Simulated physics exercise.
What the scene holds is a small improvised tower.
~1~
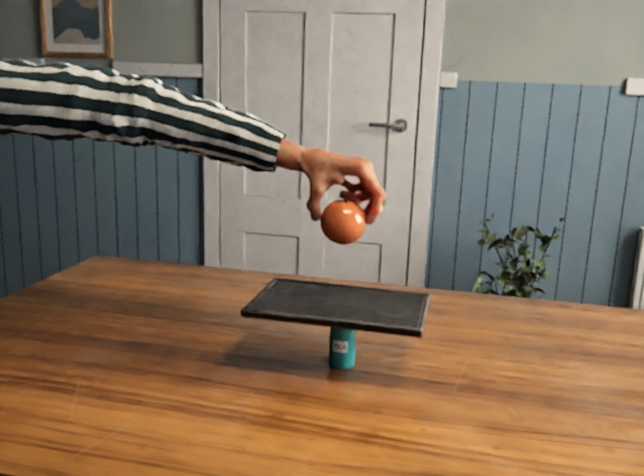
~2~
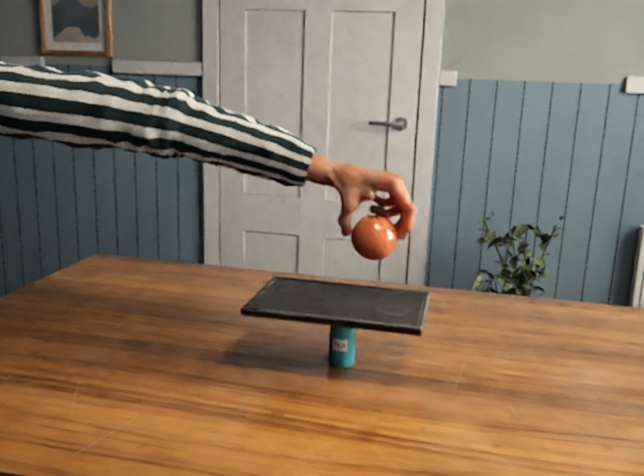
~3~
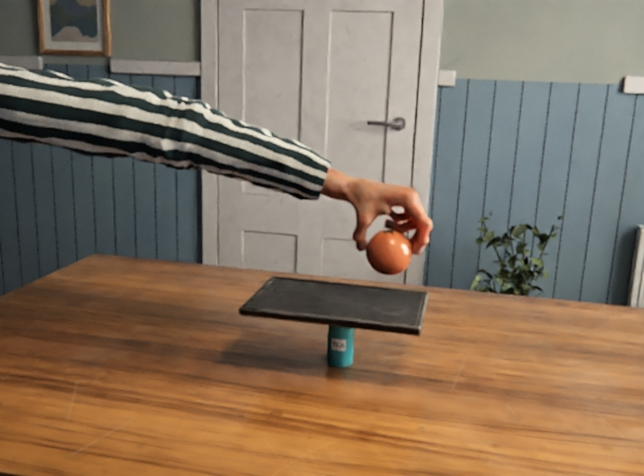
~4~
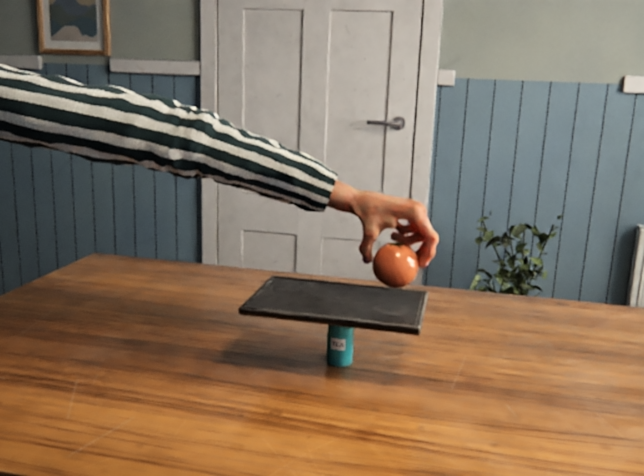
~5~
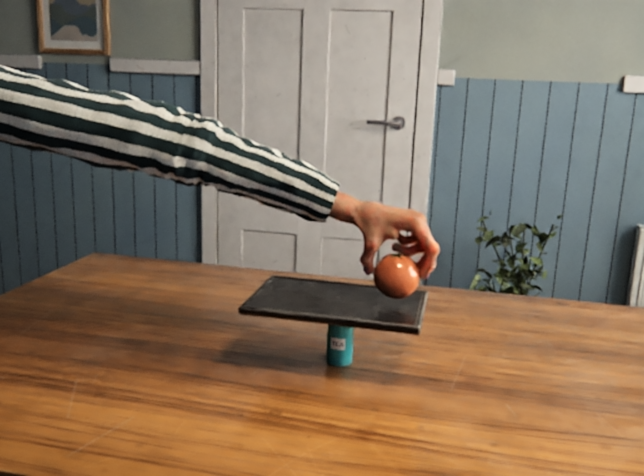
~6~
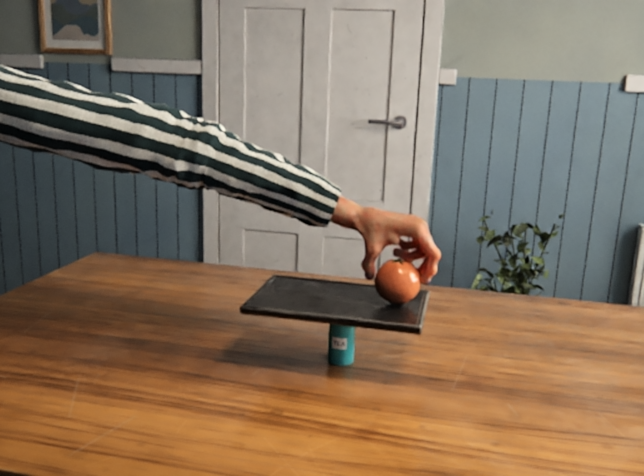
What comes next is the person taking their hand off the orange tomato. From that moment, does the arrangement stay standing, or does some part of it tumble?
It tumbles, at least in part.
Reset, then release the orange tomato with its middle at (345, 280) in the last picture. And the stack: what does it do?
Stands.
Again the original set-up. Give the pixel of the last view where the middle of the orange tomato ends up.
It ends near (429, 350).
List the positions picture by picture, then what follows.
Coming down; orange tomato (343, 222); black lid (340, 305), in the first frame.
Coming down; orange tomato (374, 237); black lid (340, 303), in the second frame.
Coming down; orange tomato (389, 252); black lid (339, 303), in the third frame.
Coming down; orange tomato (396, 265); black lid (338, 302), in the fourth frame.
Coming down; orange tomato (397, 276); black lid (338, 302), in the fifth frame.
In place under the hand; orange tomato (398, 281); black lid (340, 302), in the sixth frame.
Then, 0.30 s on from there, orange tomato now fallen; black lid turned 58° from how it was put.
Then, 0.40 s on from there, black lid turned 60° from how it was put.
In the end, fallen, orange tomato; toppled in the stack, black lid; turquoise shaker unmoved. At the end, from the last picture's camera, orange tomato near (429, 351). The stack gives way.
